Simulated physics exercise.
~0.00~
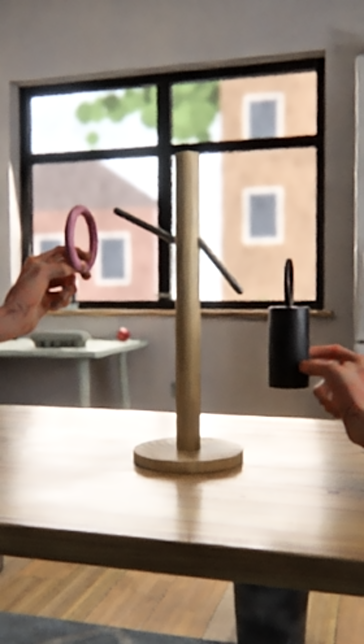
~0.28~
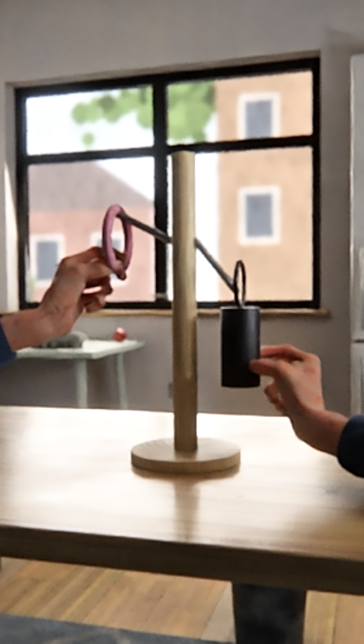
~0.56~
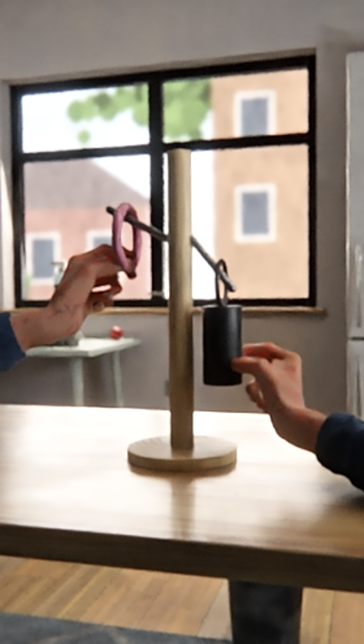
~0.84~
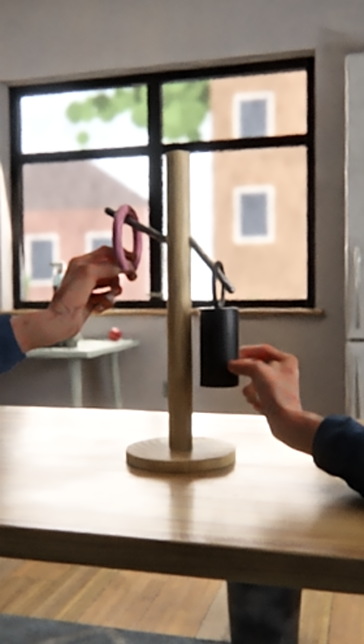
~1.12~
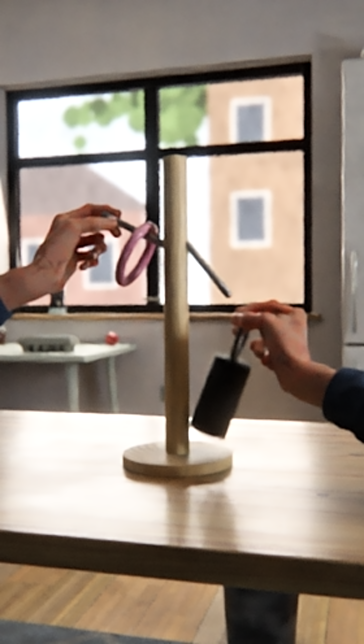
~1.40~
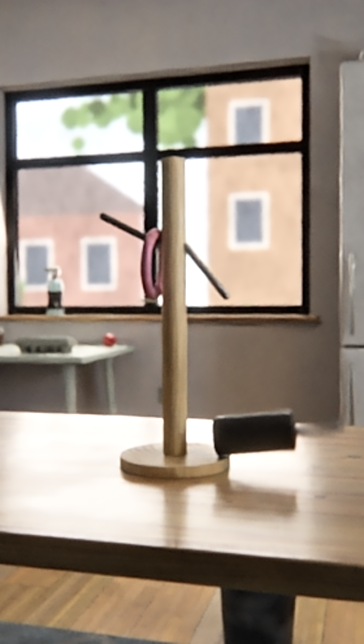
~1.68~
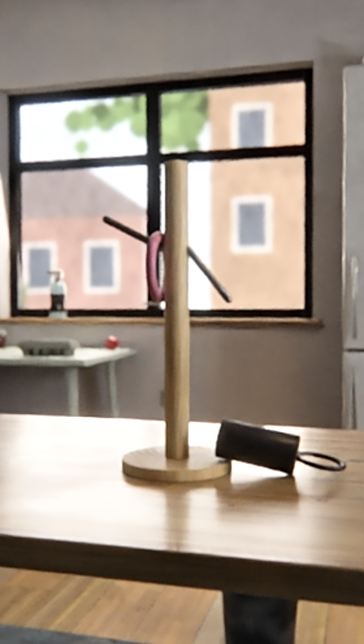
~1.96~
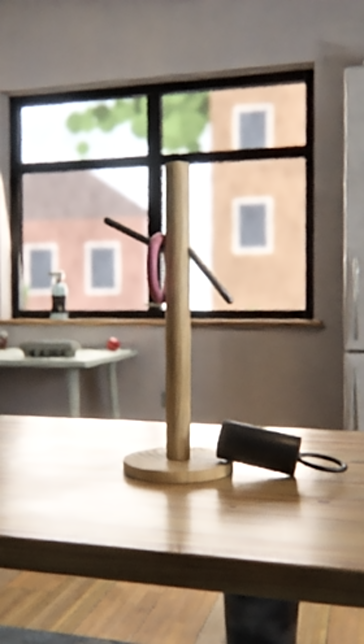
Two hands hung a pink ring and a black lantern on the slanted pegs of a wooden stand, then let go; the lantern slipped off the right peg and ended up lying on the table, while the ring stayed hanging on the left.
